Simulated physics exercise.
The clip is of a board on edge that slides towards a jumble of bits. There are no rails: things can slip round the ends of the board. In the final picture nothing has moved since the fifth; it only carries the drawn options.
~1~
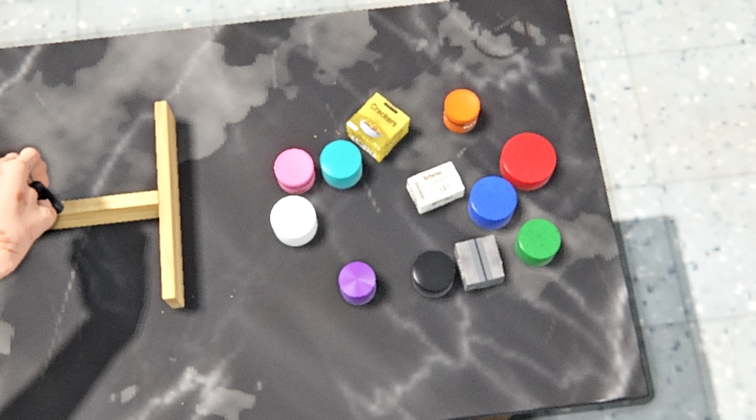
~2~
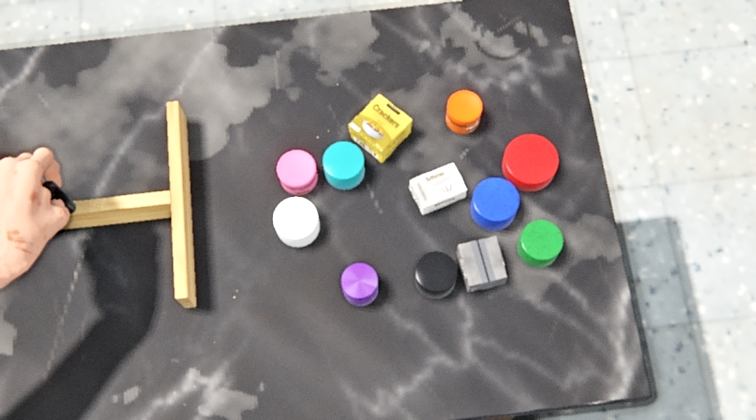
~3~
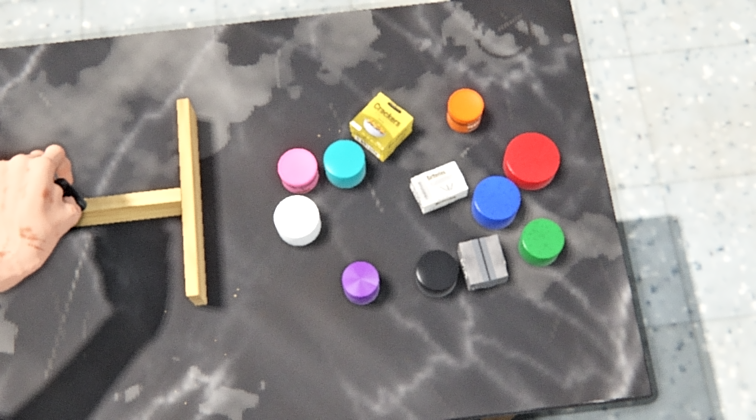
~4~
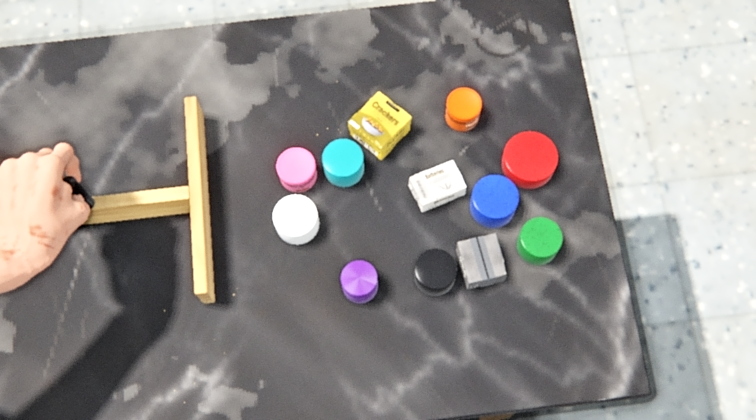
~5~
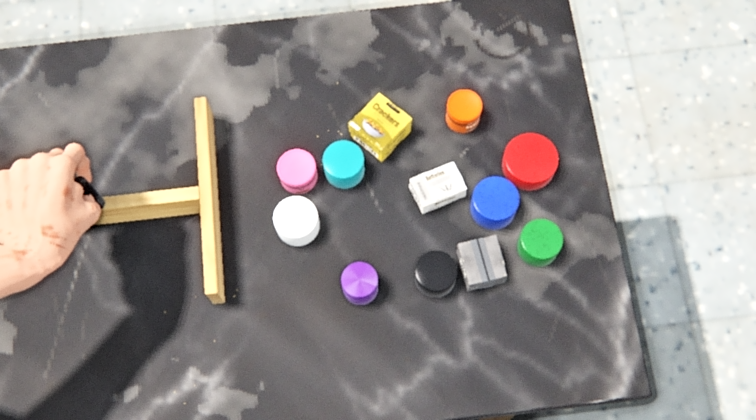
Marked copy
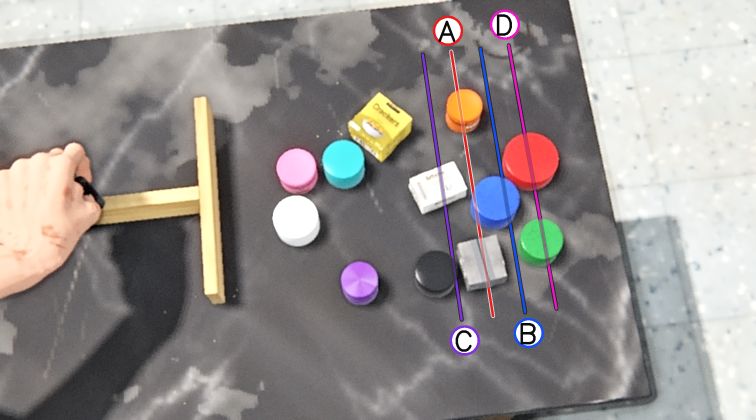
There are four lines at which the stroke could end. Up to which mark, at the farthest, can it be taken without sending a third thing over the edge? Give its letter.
As far as mark D.
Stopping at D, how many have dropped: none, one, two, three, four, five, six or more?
In all, one.
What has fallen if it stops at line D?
It is the red pot.
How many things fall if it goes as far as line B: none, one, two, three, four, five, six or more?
In all, none.
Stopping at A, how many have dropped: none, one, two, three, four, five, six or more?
The count is none.
On the marked copy, A at (471, 177); B at (502, 174); C at (441, 181); D at (531, 170).
Following D. Soon after the start, board (323, 179); yellow packet (387, 125); turquoise pot (387, 169).
Later, board (442, 165); red pot (548, 154); green pot (545, 249).
In the end, board (532, 155); red pot over the edge; orange jar (583, 98); one fallen.
As for the rest, A is within the limit but short; B is within the limit but short; C is within the limit but short.
